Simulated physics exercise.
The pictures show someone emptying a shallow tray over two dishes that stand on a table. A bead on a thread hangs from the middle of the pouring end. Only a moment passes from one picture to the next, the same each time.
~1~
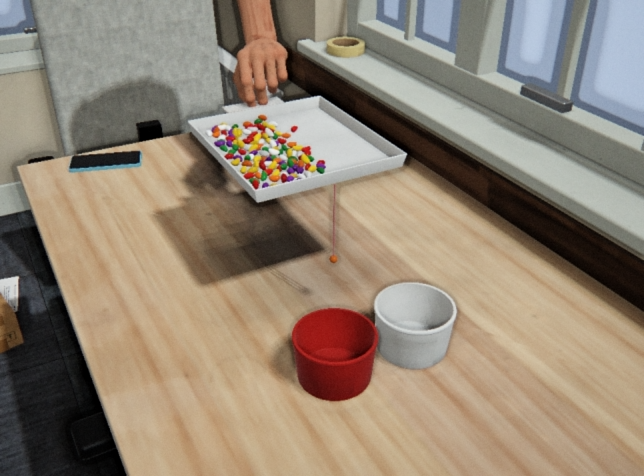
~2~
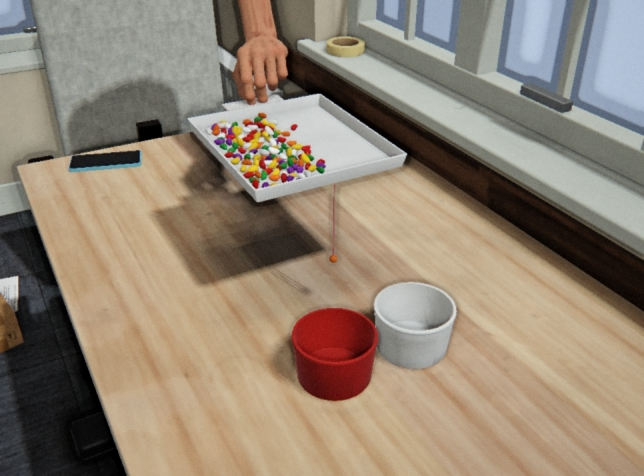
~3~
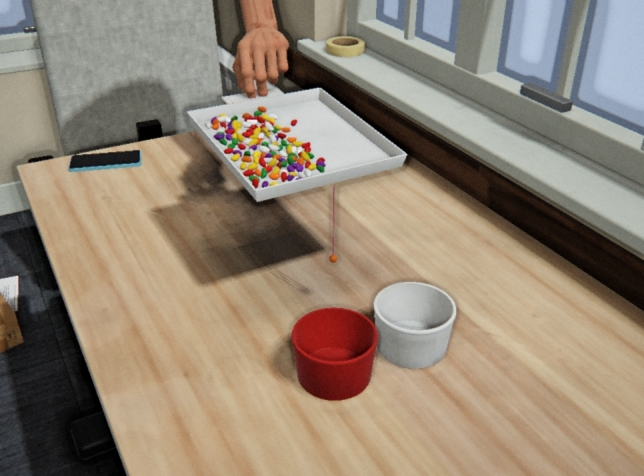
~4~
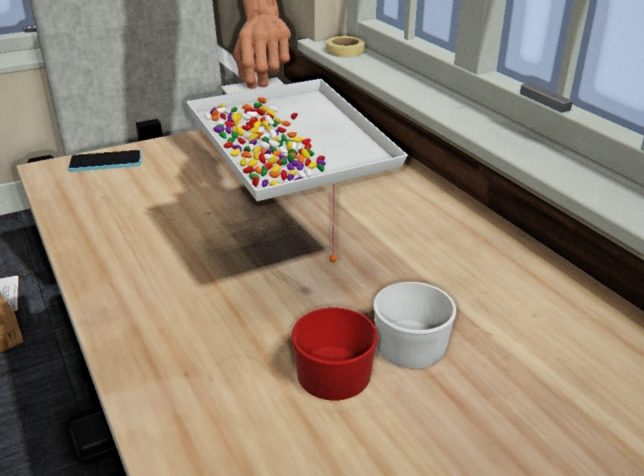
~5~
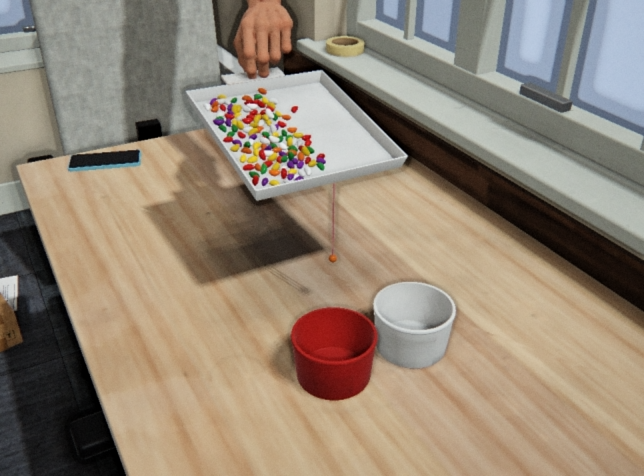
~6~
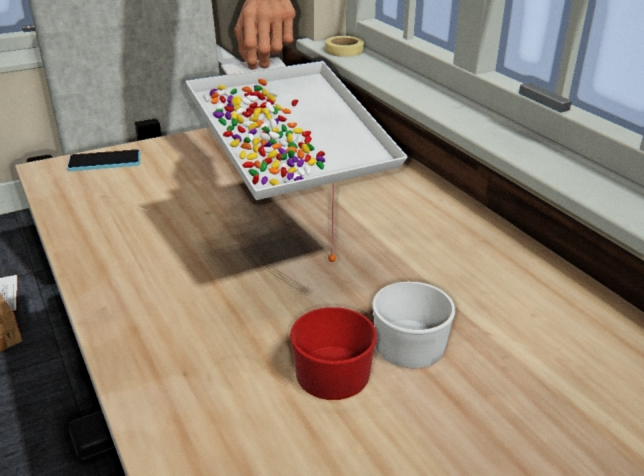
We see a hand holding a white tray of colourful jelly beans above a table with a red dish and a white dish; the hand gradually raises the tray's far end, tilting it toward the dishes while the beans shift little.
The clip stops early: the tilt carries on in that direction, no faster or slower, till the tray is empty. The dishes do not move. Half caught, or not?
Caught overall: Under half.
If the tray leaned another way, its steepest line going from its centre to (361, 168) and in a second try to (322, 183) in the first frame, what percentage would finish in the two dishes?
Near 10 % and 10 %.
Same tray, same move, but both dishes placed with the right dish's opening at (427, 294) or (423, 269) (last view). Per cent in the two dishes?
First some 20, then 70 per cent.
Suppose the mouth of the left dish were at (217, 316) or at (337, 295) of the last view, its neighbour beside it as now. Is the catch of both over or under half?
In turn: Less than half; most of it.
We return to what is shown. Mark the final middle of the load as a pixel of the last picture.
Close to (346, 329).
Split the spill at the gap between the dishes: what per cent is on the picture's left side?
About 70 per cent.
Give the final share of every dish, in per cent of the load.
Left dish: 10 %, right dish: 0 %.
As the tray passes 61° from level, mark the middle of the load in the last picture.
Roughly at (307, 152).
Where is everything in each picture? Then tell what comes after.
In the first frame, corners of the pouring end at (257, 189) and (403, 153), level; middle of the load at (266, 150), jelly beans; left dish at (355, 376); right dish at (437, 345); bead on its thread at (334, 259).
In the second frame, corners of the pouring end at (257, 188) and (403, 153), level; middle of the load at (266, 148).
In the third frame, corners of the pouring end at (257, 188) and (403, 154), tipped barely, level across its low end; middle of the load at (266, 145).
In the fourth frame, corners of the pouring end at (258, 188) and (403, 154), tipped a little, level across its low end; middle of the load at (266, 140).
In the fifth frame, corners of the pouring end at (258, 188) and (403, 155), tipped a little, level across its low end; middle of the load at (266, 135).
In the sixth frame, corners of the pouring end at (258, 188) and (403, 156), tipped clearly, level across its low end; middle of the load at (266, 130); left dish at (354, 375); right dish at (435, 344).
Soon after the last picture, tray tipped steeply; all on the tray.
A little later, tray tipped past a quarter turn; nearly all on the tray; a stray few in the left dish; a stray few outside both.
Later still, tray tipped past a quarter turn; a small part in the left dish; a stray few in the right dish; most outside both.
At rest, tray tipped past a quarter turn; a small part in the left dish; a stray few in the right dish; most outside both.
